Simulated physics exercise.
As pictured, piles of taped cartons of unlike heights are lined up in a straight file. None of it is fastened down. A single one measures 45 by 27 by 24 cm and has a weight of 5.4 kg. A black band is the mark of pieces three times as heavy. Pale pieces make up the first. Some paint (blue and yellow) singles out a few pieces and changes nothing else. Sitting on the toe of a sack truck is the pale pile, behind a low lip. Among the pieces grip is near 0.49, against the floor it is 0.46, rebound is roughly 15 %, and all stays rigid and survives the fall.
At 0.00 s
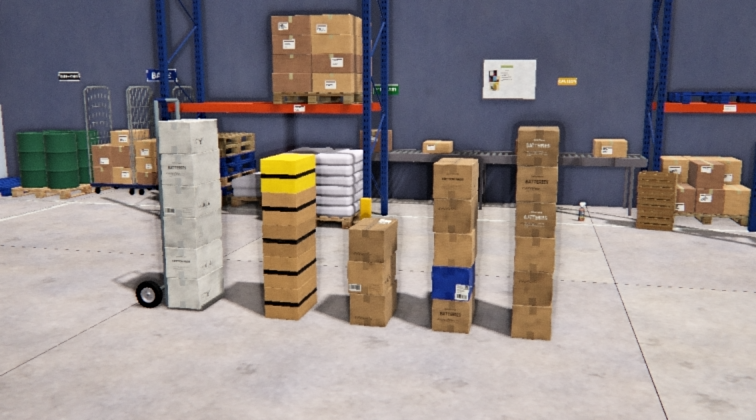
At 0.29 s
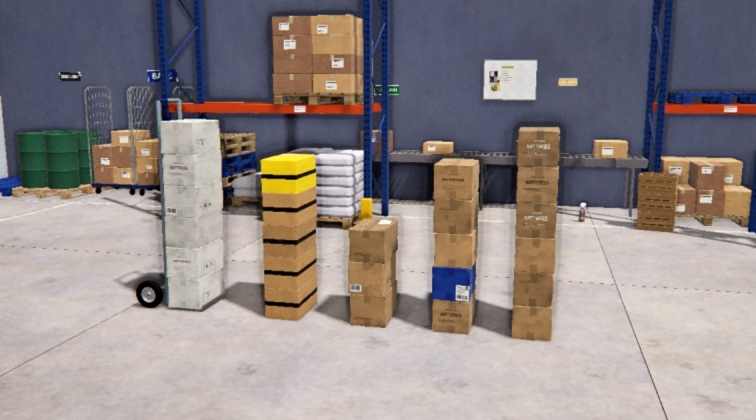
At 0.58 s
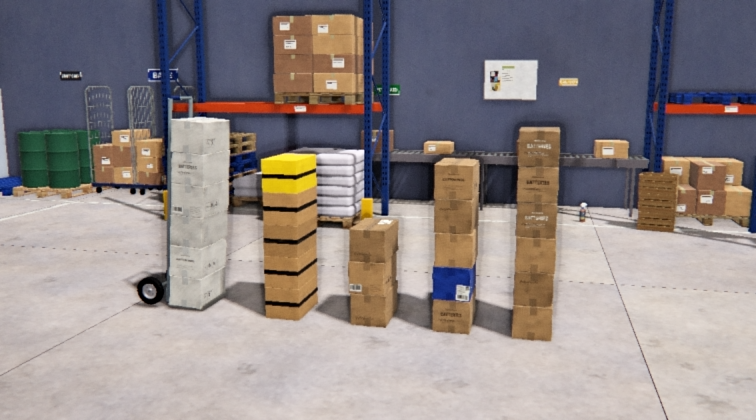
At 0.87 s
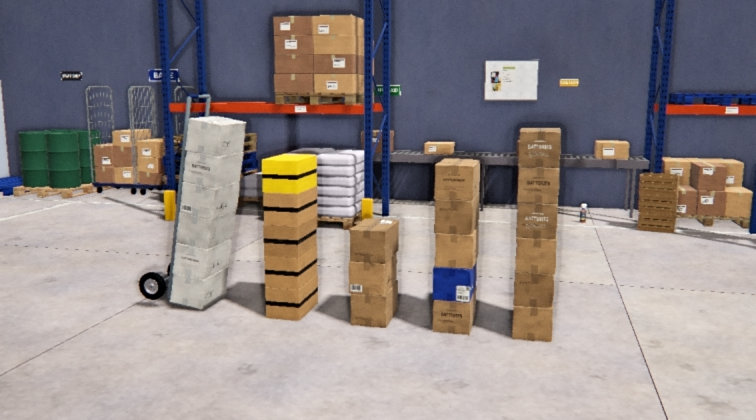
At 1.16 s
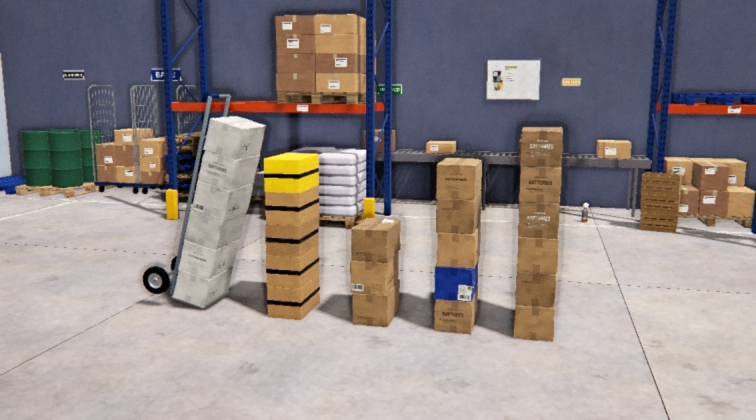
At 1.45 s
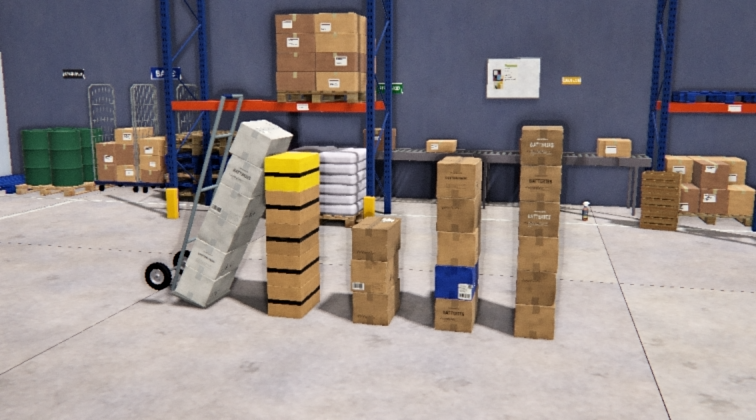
The clip opens on five stacks of taped cartons lined up in a warehouse, the pale one upright on a hand truck at left. The truck and pale stack tilt rightward together, gradually at first, then the stack leans farther than the truck frame, its top reaching the yellow-topped stack beside it.
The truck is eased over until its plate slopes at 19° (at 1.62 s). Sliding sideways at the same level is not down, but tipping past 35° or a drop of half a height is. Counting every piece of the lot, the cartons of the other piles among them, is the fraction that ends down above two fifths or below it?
The fraction is below two fifths.
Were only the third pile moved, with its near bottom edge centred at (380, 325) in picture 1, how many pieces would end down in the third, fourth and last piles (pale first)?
The third pile ends with 0 down, the fourth with 0, the last with 0.
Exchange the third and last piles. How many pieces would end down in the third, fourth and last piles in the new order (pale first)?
Third 0, fourth 0, last 0.
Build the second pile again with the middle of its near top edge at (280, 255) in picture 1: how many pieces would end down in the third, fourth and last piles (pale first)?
The tally would be third 0, then fourth 0, then last 0.
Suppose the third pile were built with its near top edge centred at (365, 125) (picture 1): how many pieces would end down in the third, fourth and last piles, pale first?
Pile by pile that makes third 0, fourth 0, last 0.
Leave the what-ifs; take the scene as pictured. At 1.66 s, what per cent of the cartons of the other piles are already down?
At that instant, 0 percent.
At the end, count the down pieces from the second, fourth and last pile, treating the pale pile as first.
Pieces per pile: Second: 0; fourth: 0; last: 0.
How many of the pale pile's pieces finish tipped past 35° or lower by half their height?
Tally of pale pieces: 0.
By 1.51 s, 0 of the pale pile down; none of the 19 other cartons down.
By 1.66 s, 0 of the pale pile down; none of the 19 other cartons down, 1 disturbed; yellow carton moved 55 mm.
When it is over (2.7 s), 0 of the pale pile down; none of the 19 other cartons down, 1 disturbed; yellow carton moved 6 cm; blue carton unmoved. That is 0 per cent. In pixels of the last frame, middles, yellow carton near (300, 172), blue carton near (457, 275).
